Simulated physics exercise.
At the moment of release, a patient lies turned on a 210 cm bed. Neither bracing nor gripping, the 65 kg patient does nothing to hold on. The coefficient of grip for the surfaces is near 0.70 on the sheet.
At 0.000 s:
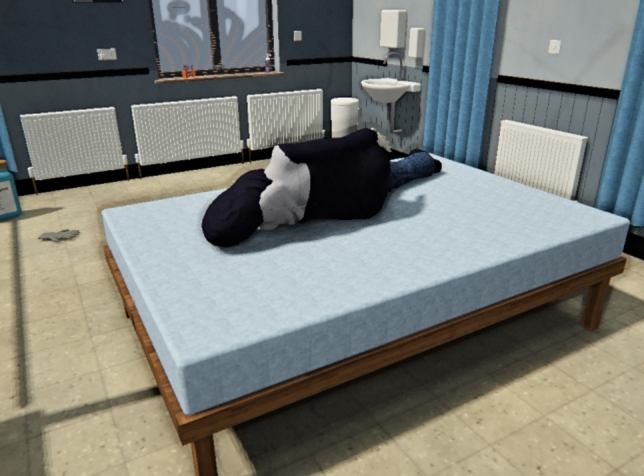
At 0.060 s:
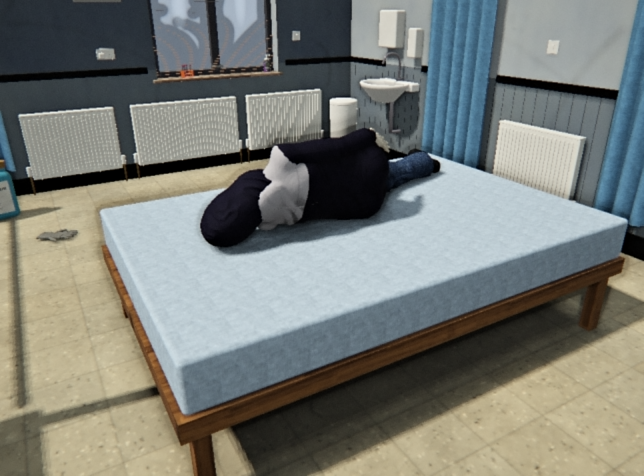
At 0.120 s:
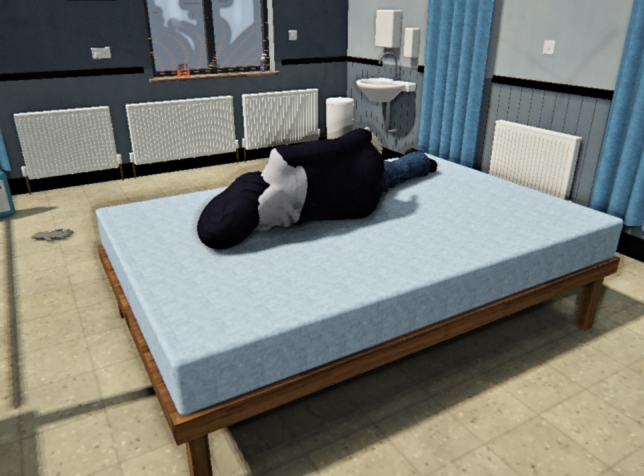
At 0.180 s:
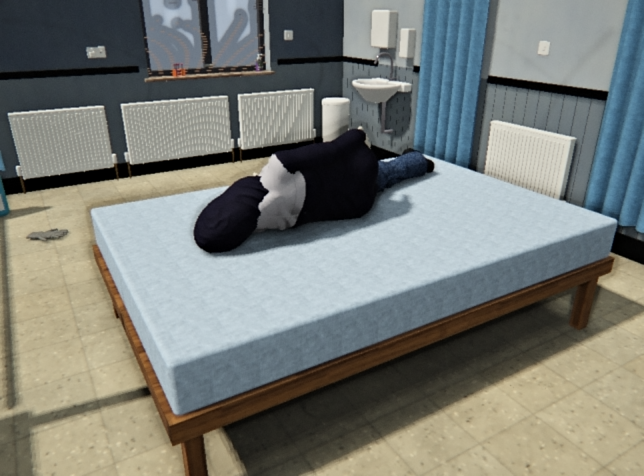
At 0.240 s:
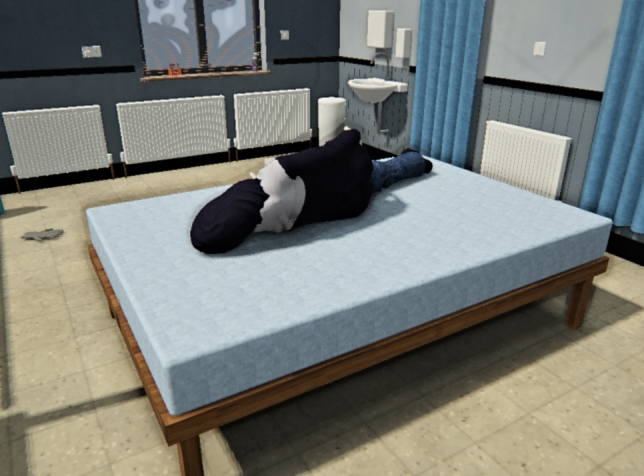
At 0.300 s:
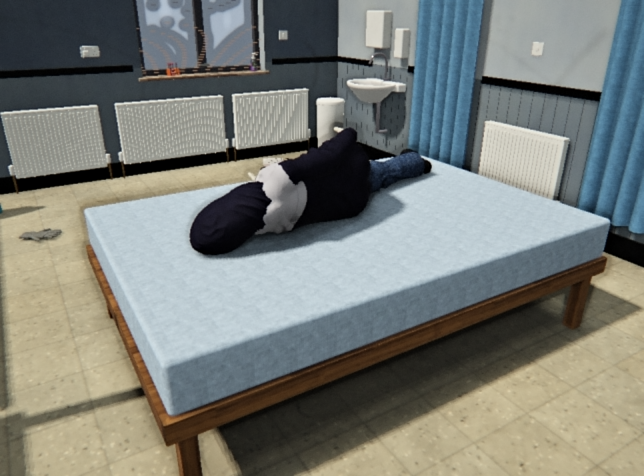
A figure in a dark top with a whitish patch and blue trousers lies turned on a large pale-blue mattress with a brown wooden frame, seen from slightly above in a grey-walled room. White radiators, a window, a sink and blue curtains line the walls behind. The view shifts slightly, the room sliding left, while the body rolls a little, its back staying low on the mattress.
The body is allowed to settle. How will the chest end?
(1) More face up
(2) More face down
The answer is 1.
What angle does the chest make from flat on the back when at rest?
The chest finishes turned some 20° from lying flat on its back.
After 0.54 s the chest is turned 30° from lying flat on the back, near (282, 209) in the last picture's view.
After 0.94 s the chest is turned 20° from lying flat on the back, near (289, 215) in the last picture's view.
After 1.54 s the chest is turned 20° from lying flat on the back, near (288, 214) in the last picture's view.
At rest, 4.0 s, chest sinks back.
